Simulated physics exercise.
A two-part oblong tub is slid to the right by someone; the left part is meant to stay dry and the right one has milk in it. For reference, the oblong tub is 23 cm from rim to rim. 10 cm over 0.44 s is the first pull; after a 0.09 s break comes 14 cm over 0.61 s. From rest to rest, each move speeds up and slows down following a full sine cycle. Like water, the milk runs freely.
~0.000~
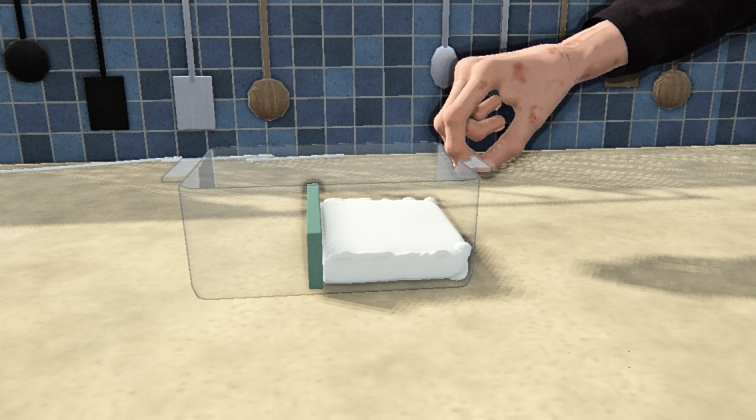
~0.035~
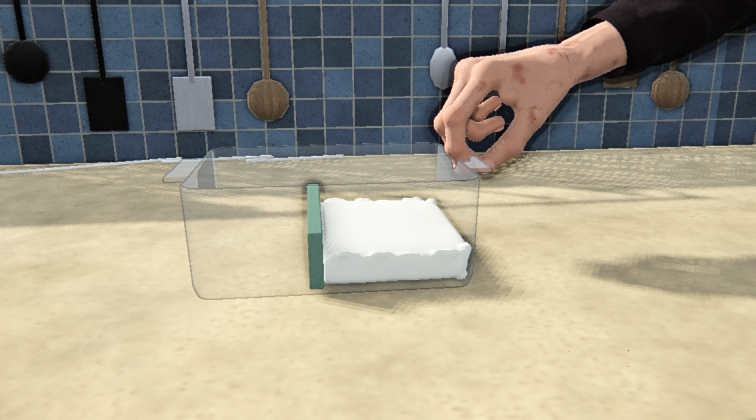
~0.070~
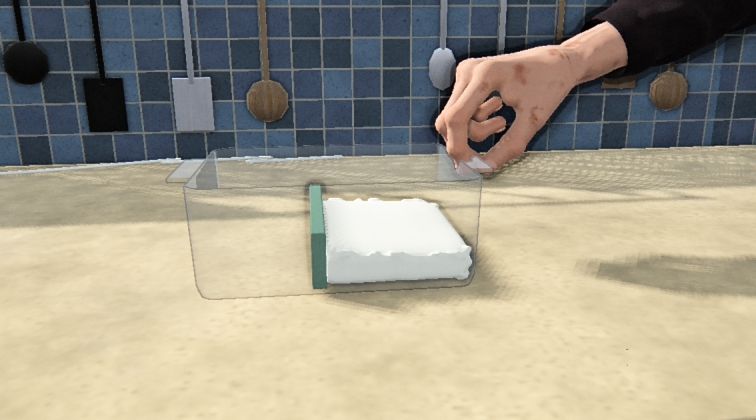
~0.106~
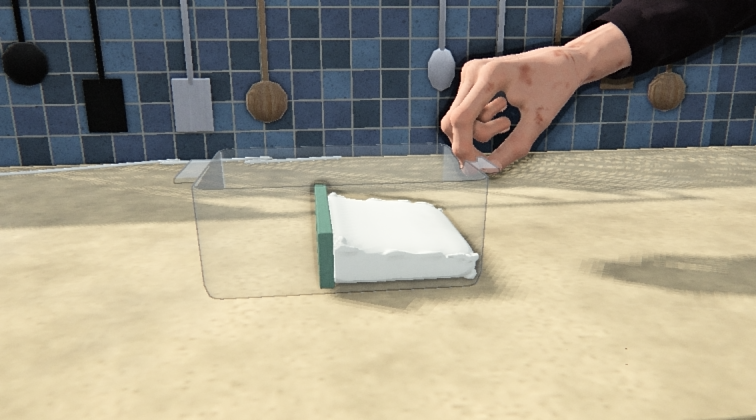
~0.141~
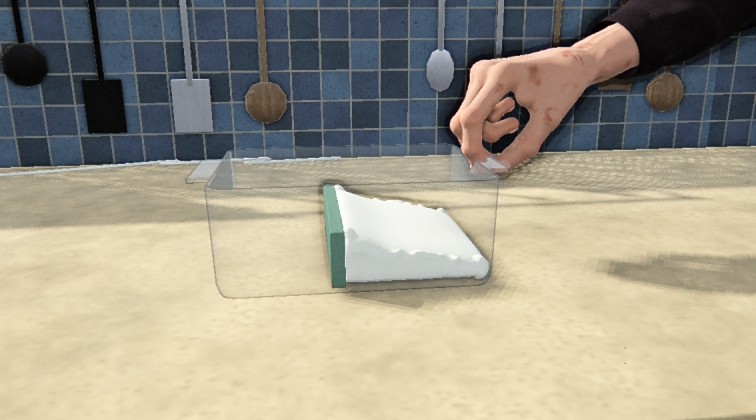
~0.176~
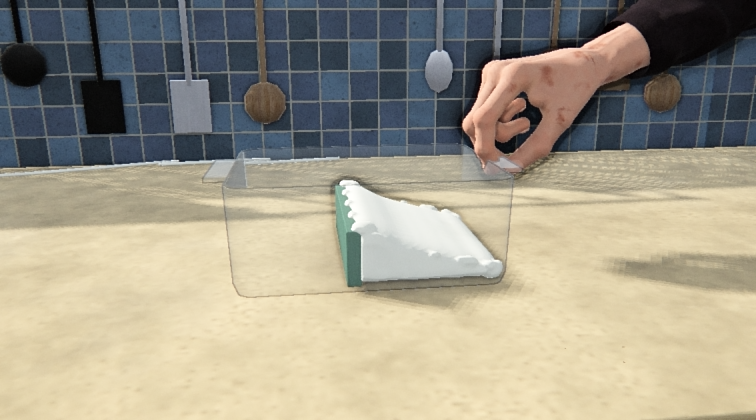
To begin with, a clear oblong tub with a green divider sits on a counter, white milk lying level in its right part, as a hand grips the right end. The hand then slides the tub slightly rightward, and the milk climbs against the divider, sloping down toward the right.
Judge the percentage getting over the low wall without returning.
About 25 out of 100.
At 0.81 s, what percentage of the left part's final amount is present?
It comes to something like 100 per cent at that moment.
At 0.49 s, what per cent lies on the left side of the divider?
Near 2 in a hundred.
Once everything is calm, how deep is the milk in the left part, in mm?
At rest it's around 10 mm deep.
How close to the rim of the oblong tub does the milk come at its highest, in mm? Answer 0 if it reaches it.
About 0 mm.
After 0.49 s it has gone 10 cm; 2 per cent is on the left side and 1 is out of the oblong tub.
After 0.81 s it has gone 16 cm; 25 per cent is on the left side and 1 is out of the oblong tub.
After 1.12 s it has gone 24 cm; 24 per cent is on the left side and 4 is out of the oblong tub.
After 1.44 s it has gone 24 cm; 24 per cent is on the left side and 4 is out of the oblong tub.
In the end 25 per cent is on the left side and 4 is out of the oblong tub.
